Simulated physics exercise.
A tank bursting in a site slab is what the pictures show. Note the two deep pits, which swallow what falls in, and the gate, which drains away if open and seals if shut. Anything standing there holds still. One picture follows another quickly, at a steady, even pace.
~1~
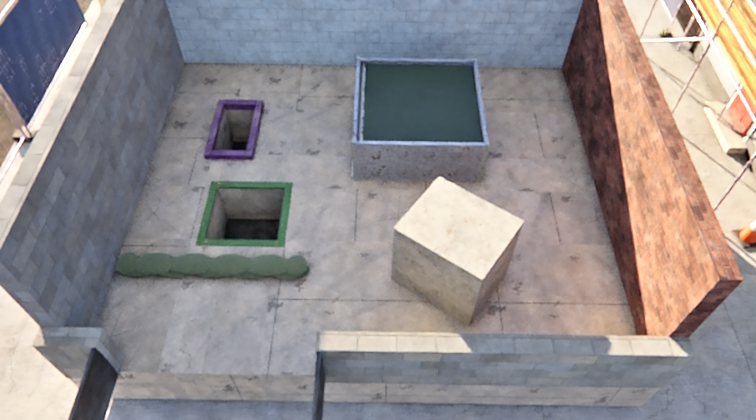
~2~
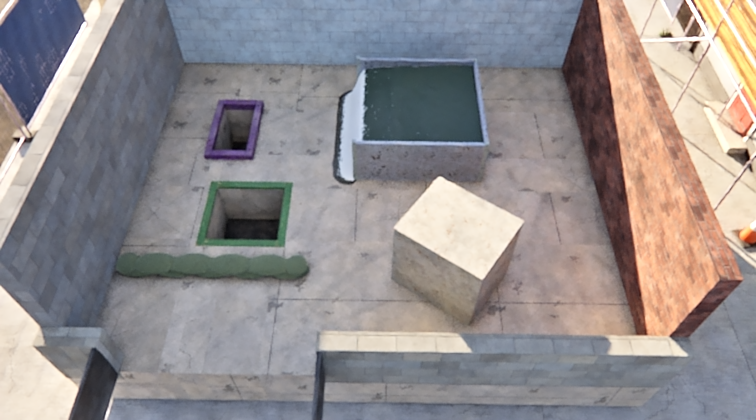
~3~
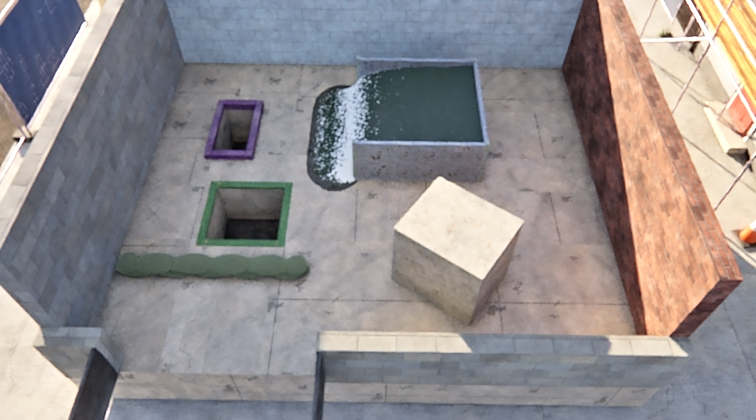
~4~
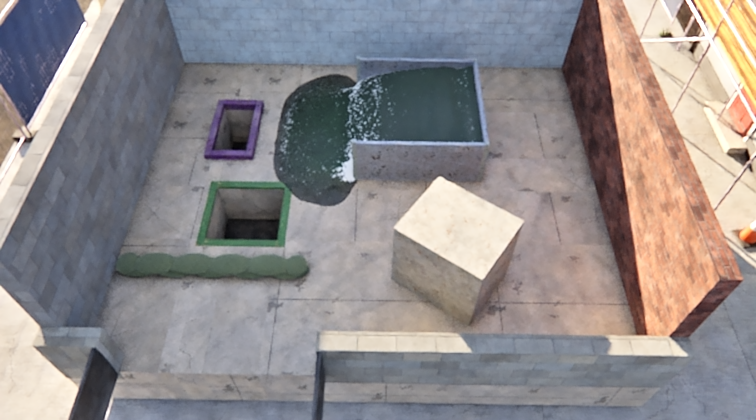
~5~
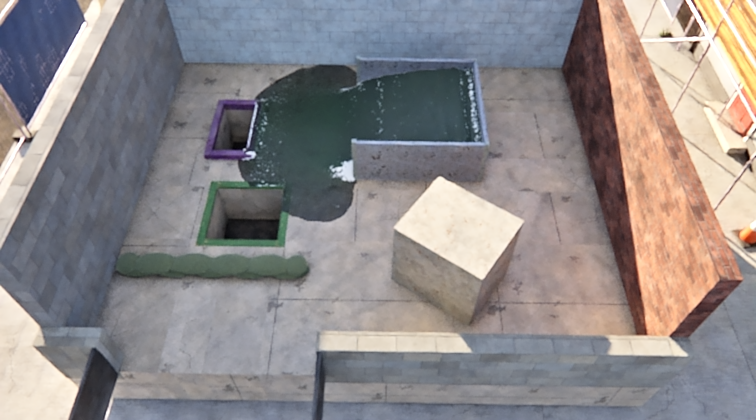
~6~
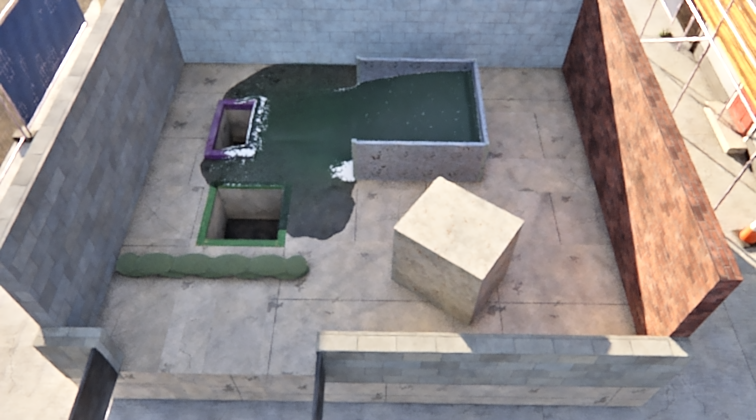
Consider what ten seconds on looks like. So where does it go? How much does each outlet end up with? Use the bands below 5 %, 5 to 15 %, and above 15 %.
Once it settles, the gate ends up with below 5 %, the green pit ends up with above 15 %, the purple pit ends up with above 15 %.
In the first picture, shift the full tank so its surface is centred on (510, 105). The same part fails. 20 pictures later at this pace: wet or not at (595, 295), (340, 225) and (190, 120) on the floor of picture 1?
Spot 1 unwetted, spot 2 wetted, and spot 3 wetted.
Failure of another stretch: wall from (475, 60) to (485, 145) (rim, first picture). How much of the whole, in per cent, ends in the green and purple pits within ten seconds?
Estimates in per cent: Green 10, purple 0.
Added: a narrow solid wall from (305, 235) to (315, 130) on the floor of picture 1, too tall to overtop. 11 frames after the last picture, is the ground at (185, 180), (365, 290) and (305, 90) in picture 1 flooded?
Listed order - dry, wet, wet.
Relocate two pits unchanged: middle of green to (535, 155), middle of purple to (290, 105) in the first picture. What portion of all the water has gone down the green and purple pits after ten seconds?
Measured shares in per cent - green 4, purple 25.
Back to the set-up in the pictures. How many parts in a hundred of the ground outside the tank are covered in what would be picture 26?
I'd say close to 35 per cent.
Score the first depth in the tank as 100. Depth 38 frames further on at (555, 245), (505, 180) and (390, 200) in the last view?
I'd say close to 0, 0 and 2 percent.
A moment on, water covers 25 % of the floor; the gate 0 %, the green pit 4 %, the purple pit 10 %.
Next, water covers 30 % of the floor; the gate 0 %, the green pit 8 %, the purple pit 19 %.
Then, water covers 35 % of the floor; the gate 0 %, the green pit 15 %, the purple pit 24 %.
Later, water covers 45 % of the floor; the gate 1 %, the green pit 29 %, the purple pit 25 %.
In the end, water covers 60 % of the floor; the gate 1 %, the green pit 40 %, the purple pit 25 %.
